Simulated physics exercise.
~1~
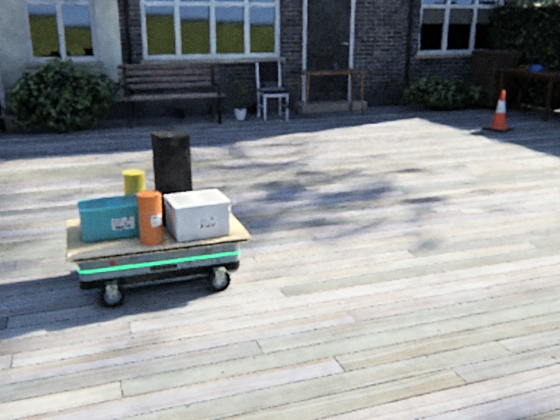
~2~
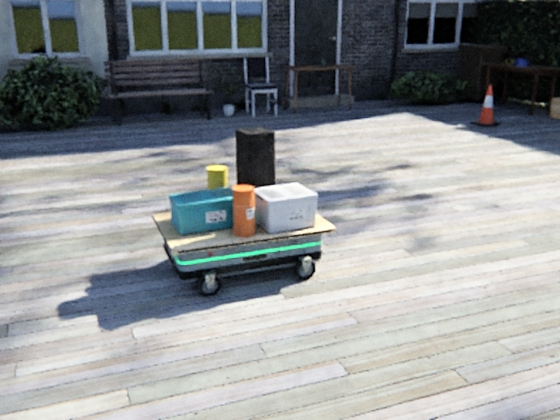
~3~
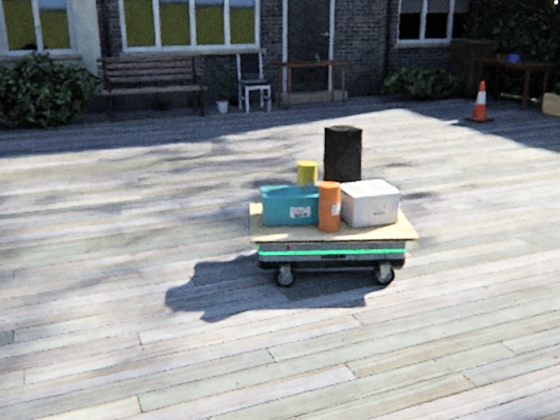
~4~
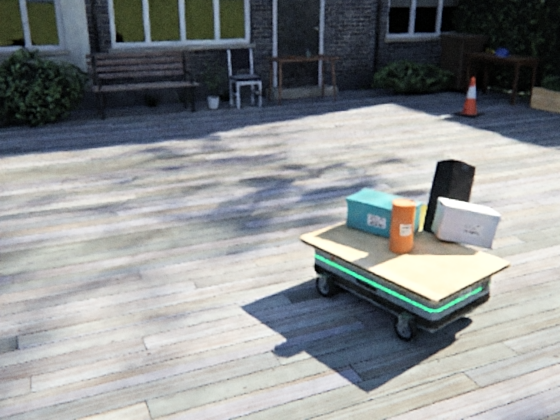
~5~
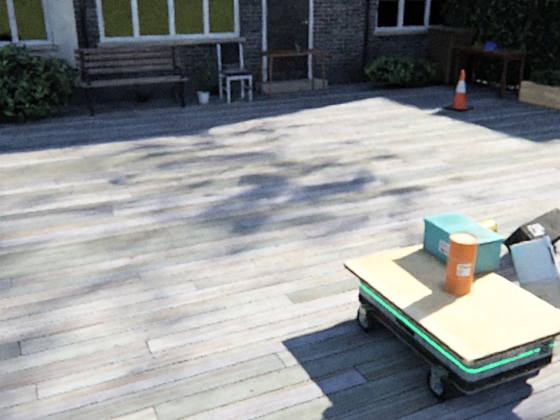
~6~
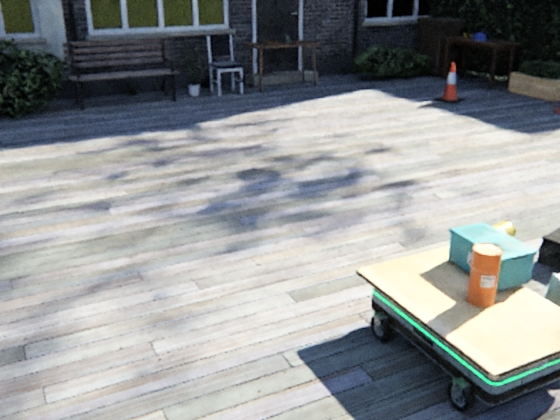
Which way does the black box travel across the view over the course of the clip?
The black box moves to the right, first riding upright on the cart and then tipping over on that side of the view.
